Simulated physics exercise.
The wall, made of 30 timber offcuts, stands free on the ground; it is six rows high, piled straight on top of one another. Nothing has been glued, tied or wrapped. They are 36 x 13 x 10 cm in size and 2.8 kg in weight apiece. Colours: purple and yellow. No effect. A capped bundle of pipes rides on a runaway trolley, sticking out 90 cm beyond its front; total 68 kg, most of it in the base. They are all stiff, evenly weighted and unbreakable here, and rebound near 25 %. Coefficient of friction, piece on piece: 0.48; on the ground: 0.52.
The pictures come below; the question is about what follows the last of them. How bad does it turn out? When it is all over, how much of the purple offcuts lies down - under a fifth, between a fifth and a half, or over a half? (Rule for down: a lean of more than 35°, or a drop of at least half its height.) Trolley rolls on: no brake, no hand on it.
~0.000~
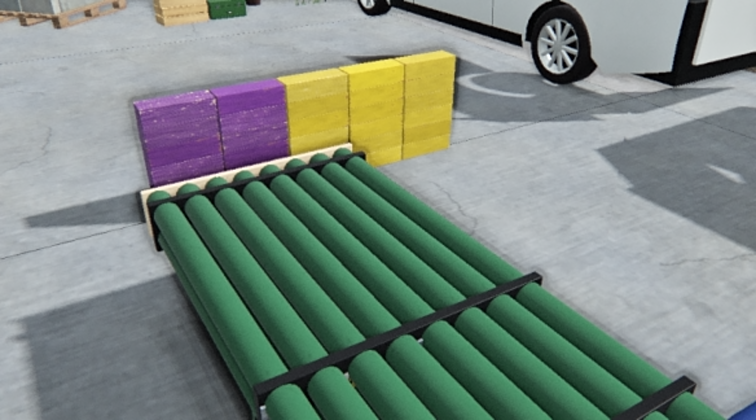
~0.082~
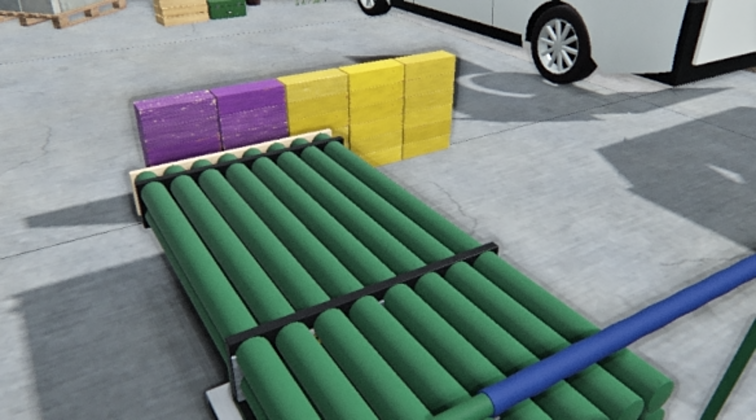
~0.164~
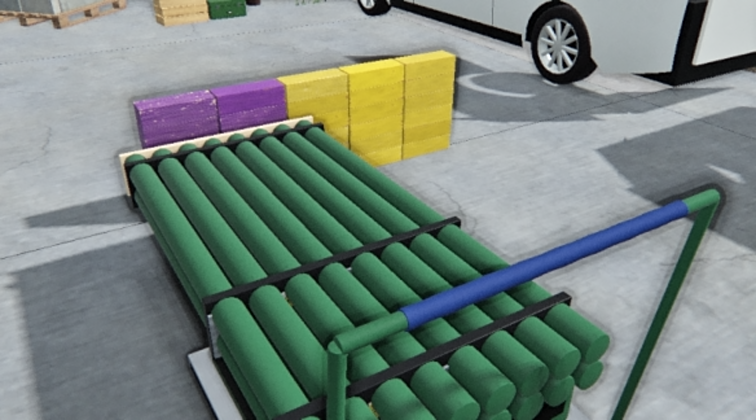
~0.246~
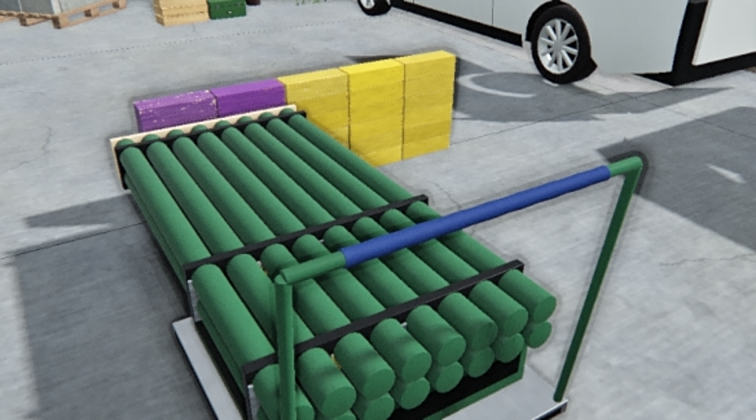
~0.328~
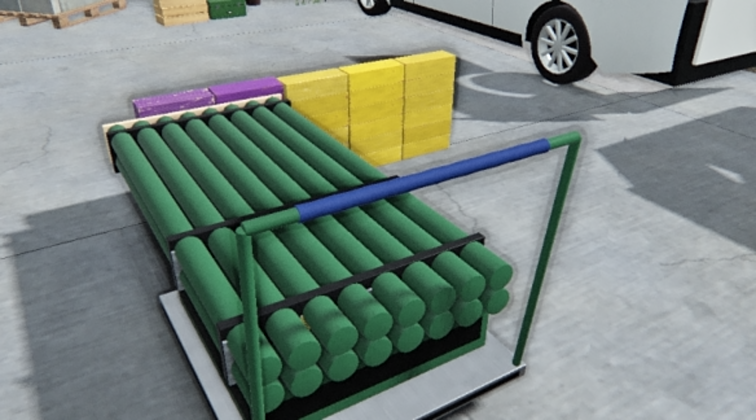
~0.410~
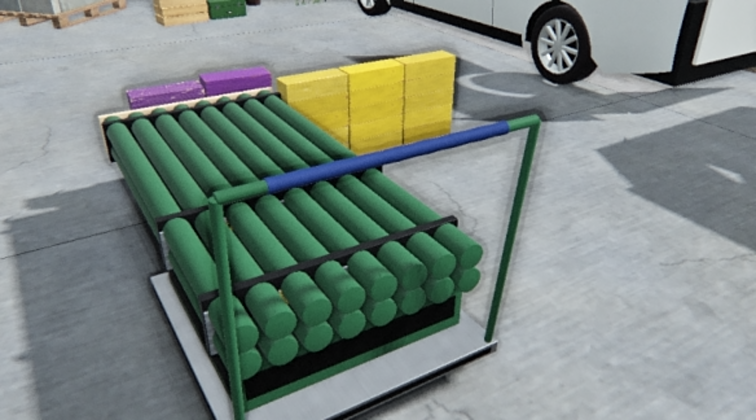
I expect the share ending down to be above half.
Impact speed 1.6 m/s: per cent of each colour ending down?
Share down, in per cent: Yellow 0, purple 80.
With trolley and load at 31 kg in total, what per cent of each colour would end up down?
Yellow 0, purple 80 %.
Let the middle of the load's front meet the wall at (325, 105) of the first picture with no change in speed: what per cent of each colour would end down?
Yellow 60 %, purple 40 %.
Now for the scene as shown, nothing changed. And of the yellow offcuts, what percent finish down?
For yellow, 0 per cent end down.
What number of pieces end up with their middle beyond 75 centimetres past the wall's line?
6 or so.
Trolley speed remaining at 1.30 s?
I'd put it at roughly 0.8 m/s.
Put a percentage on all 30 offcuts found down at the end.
Roughly 35 per cent of them.
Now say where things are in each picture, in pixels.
In the first frame (pixels give the middle of a visible side), load (147, 212) 74 cm short of the wall; top purple offcut (253, 101); top yellow offcut (431, 68); none has stirred.
In the second frame, load (135, 191) 55 cm short of the wall; top purple offcut (253, 101).
In the third frame, load (124, 172) 35 cm short of the wall; top purple offcut (253, 100).
In the fourth frame, load (115, 156) 16 cm short of the wall; top purple offcut (253, 100).
In the fifth frame, load (107, 141) 23 mm into the wall's line; top purple offcut (251, 99) 3° from how it stood; movement in 6 of them.
In the sixth frame, load (102, 131) 16 cm into the wall's line; top purple offcut (240, 87) 21 cm from its place; top yellow offcut (431, 68); movement in 7 of them.
After 0.56 s, load 41 cm past the wall's line, still rolling; 6 of the 12 purple offcuts down (6 of 30 in all colours); top purple offcut 6° from how it stood, 13 cm lower.
After 0.92 s, load 98 cm past the wall's line, still rolling; 6 of the 12 purple offcuts down (6 of 30 in all colours); top purple offcut on its side.
After 1.30 s, load 1.36 m past the wall's line, still rolling; 10 of the 12 purple offcuts down (10 of 30 in all colours); top purple offcut on its side.
In the end (2.2 s), load 1.42 m past the wall's line, stopped; 10 of the 12 purple offcuts down (10 of 30 in all colours); top purple offcut on its side; top yellow offcut unmoved. That is 83 per cent. From the last view, middles, top purple offcut near (228, 81), top yellow offcut near (424, 66).
